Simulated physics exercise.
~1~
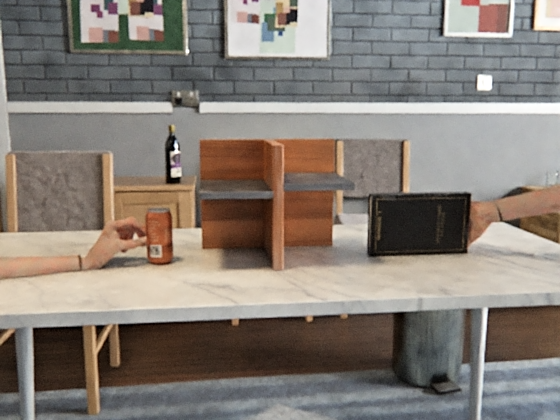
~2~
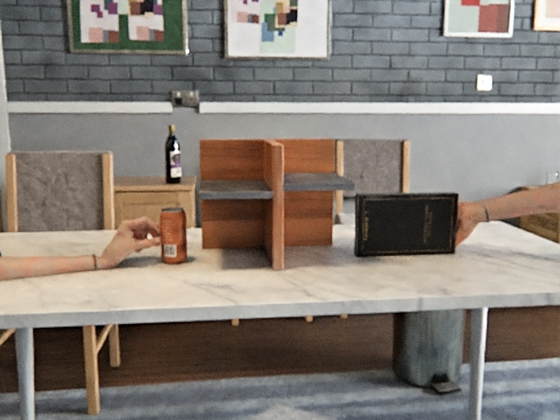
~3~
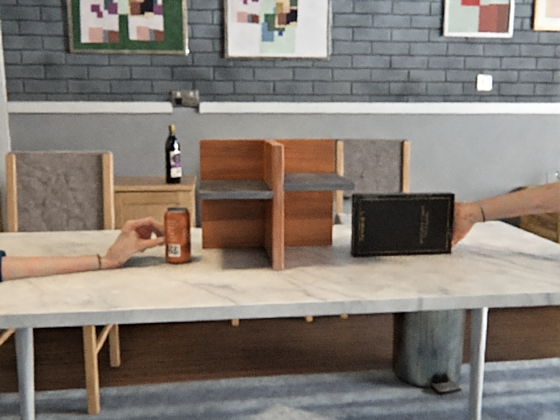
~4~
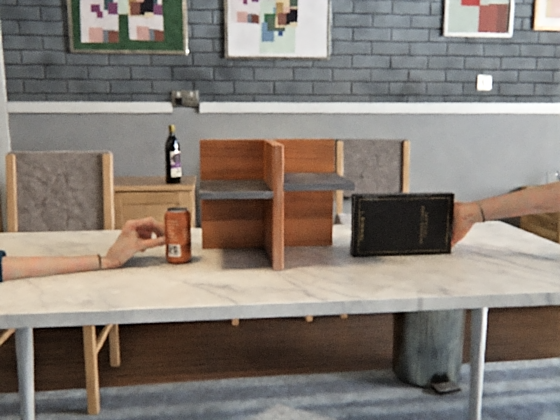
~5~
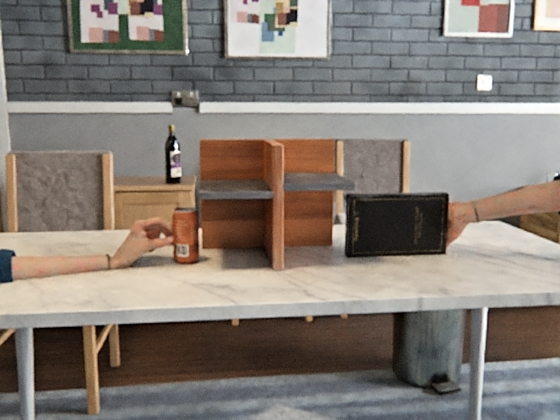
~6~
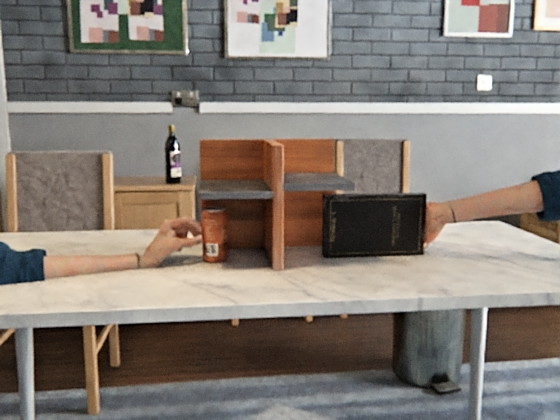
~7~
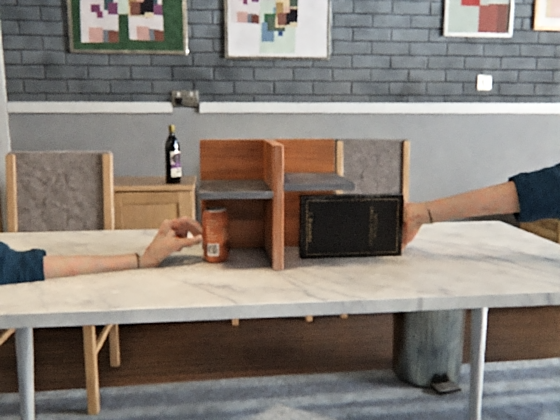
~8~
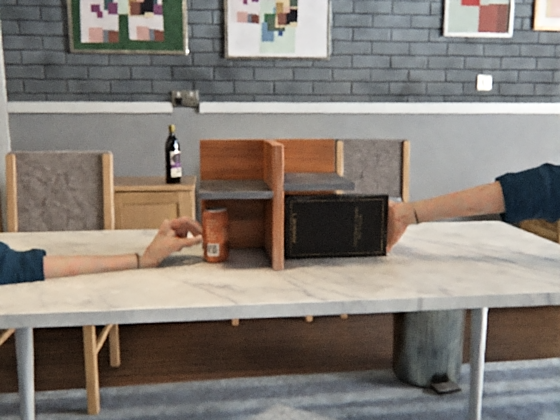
On a marble-topped table before a grey brick wall, one hand pushes an upright orange can rightward while another slides a black book on its side leftward, until both sit beneath the grey ledges on opposite sides of a wooden shelf, hands still touching them.
